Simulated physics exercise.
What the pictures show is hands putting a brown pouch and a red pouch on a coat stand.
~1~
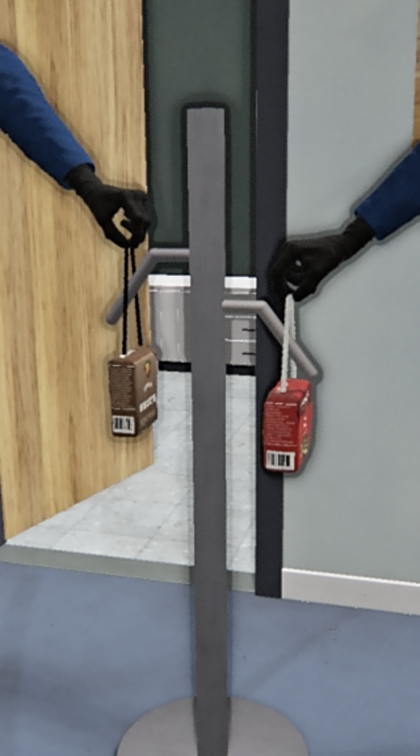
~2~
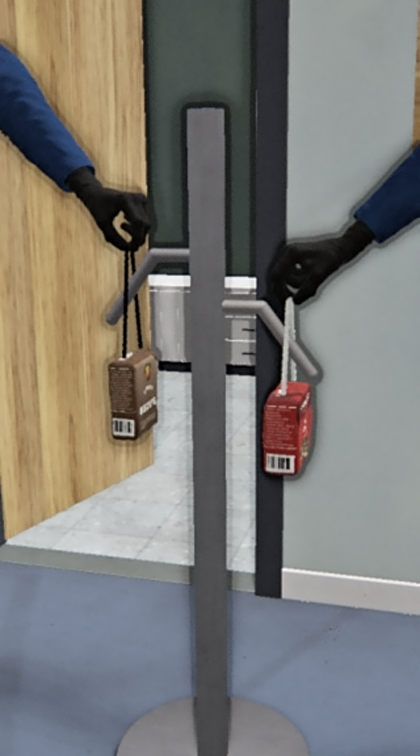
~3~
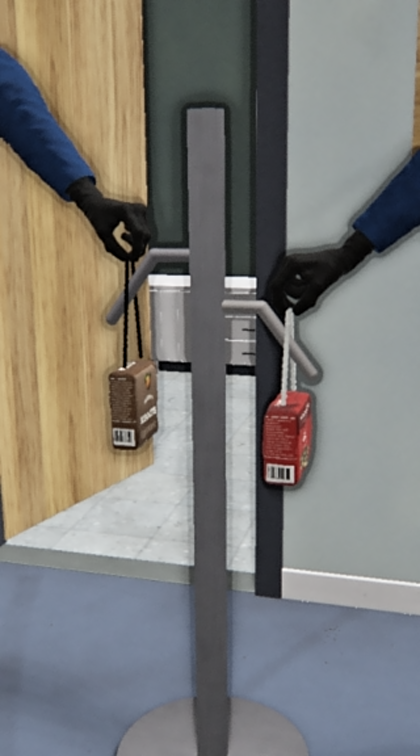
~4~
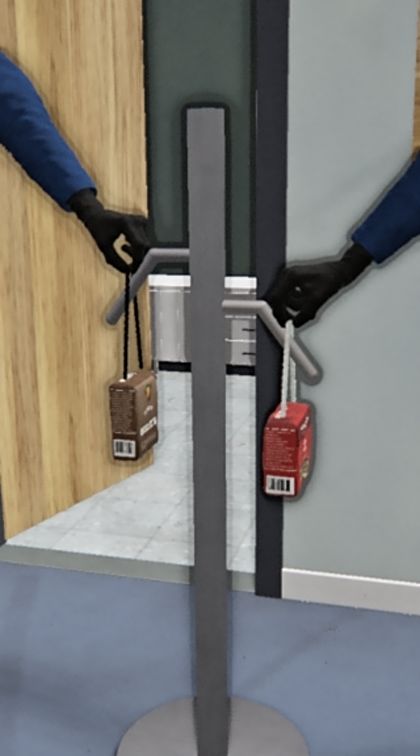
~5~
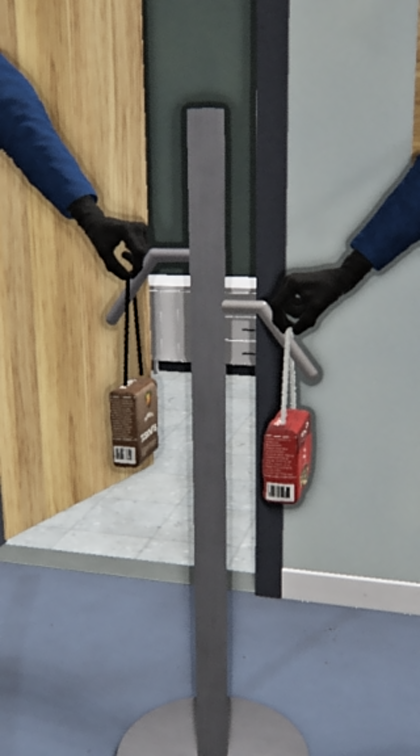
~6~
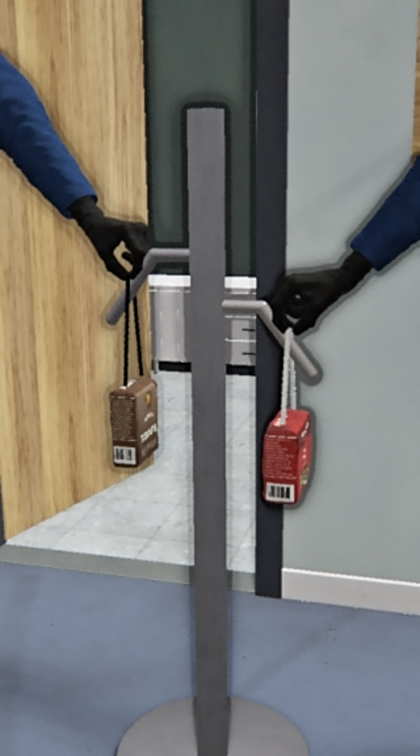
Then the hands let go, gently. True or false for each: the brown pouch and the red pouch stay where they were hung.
Brown pouch - false. Red pouch - false.
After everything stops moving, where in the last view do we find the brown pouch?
That one winds up at pixel (190, 745).
Then, 0.36 s later than the last view, brown pouch falling near (142, 626); red pouch falling near (291, 647).
Then, 0.66 s later than the last view, brown pouch on the floor near (170, 736); red pouch on the floor.
Finally, brown pouch on the floor near (191, 745); red pouch on the floor. The brown pouch drops to the floor and the red pouch comes down.
